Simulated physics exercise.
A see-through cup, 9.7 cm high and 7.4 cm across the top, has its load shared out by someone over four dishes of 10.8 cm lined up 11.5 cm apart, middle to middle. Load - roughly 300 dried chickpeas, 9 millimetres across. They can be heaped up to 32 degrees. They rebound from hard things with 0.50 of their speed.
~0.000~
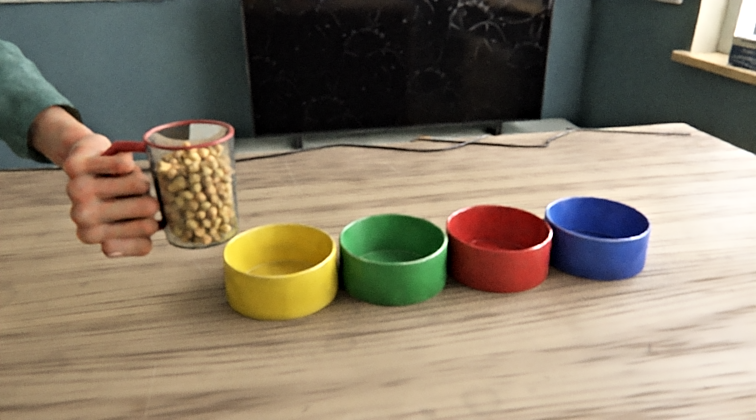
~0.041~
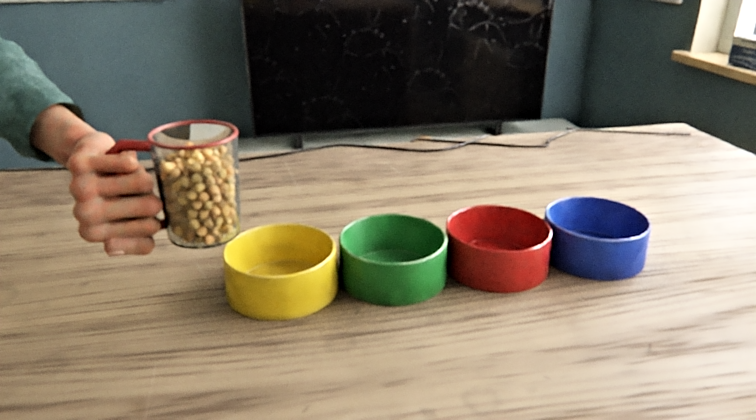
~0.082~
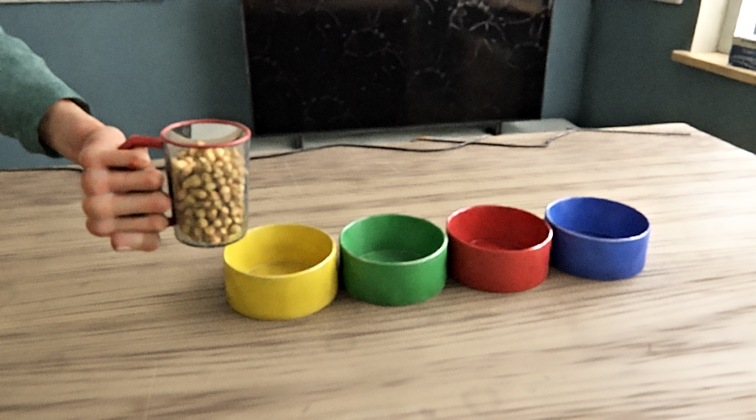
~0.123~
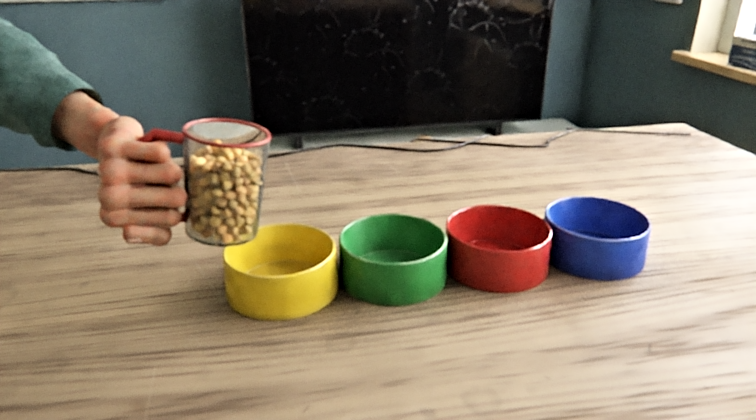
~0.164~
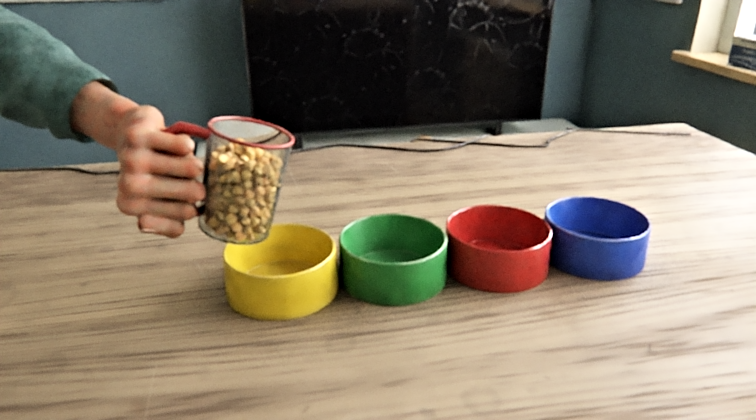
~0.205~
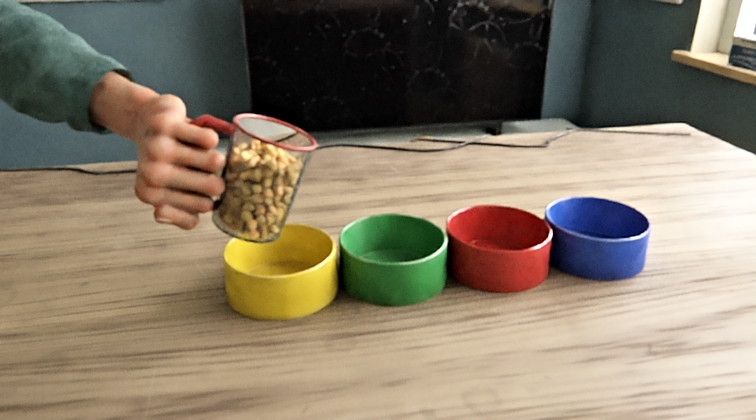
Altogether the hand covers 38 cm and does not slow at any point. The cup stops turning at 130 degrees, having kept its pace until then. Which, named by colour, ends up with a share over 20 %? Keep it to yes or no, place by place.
Place by place: Red no, blue yes, green no, yellow no, counter no.
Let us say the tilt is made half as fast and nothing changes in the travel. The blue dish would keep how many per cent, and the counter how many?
In the blue dish 100; on the counter 0.
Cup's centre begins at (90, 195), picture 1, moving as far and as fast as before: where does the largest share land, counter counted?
The biggest share goes to red.
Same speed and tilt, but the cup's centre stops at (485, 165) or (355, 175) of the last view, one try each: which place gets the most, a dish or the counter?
Try 1 - red; try 2 - green.
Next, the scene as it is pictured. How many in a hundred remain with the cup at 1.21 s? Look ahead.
0 per cent.
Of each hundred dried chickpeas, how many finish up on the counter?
Estimate: Near 0 per cent.
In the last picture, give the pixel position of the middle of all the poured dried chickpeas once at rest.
When it all comes to rest, the middle is near (602, 236).
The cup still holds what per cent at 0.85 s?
It comes to about 90 percent.
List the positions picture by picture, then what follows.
Cup at (196, 185), tilt 0 degrees, lip at (232, 132), moved 0.0 cm; middle of the pieces at (196, 192); yellow dish at (280, 248); green dish at (393, 237); red dish at (498, 227); blue dish at (597, 217), in the first frame.
Cup at (199, 185), tilt 1 degrees, lip at (236, 132), moved 0.3 cm; middle of the pieces at (199, 192), in the second frame.
Cup at (209, 184), tilt 4 degrees, lip at (249, 133), moved 1.1 cm; middle of the pieces at (208, 191), in the third frame.
Cup at (225, 183), tilt 9 degrees, lip at (269, 136), moved 2.5 cm; middle of the pieces at (224, 190), in the fourth frame.
Cup at (243, 181), tilt 15 degrees, lip at (292, 139), moved 4.2 cm; middle of the pieces at (241, 188), in the fifth frame.
Cup at (261, 180), tilt 21 degrees, lip at (314, 143), moved 5.8 cm; middle of the pieces at (259, 187); yellow dish at (280, 248); green dish at (393, 237); red dish at (498, 227); blue dish at (597, 217). The cup turns about 140 degrees a second and travels 40 cm a second, in the sixth frame.
Then, at 0.59 s, tilt 75 degrees; cup holds 100 %.
After 0.85 s, tilt 112 degrees; cup holds 90 %, red 5 %, blue 5 %.
After 1.21 s, tilt 130 degrees; cup holds 0 %, red 5 %, blue 95 %.
In the end, at 1.6 s, red 5 %, blue 95 %, green 0 %, yellow 0 %, counter 0 %.
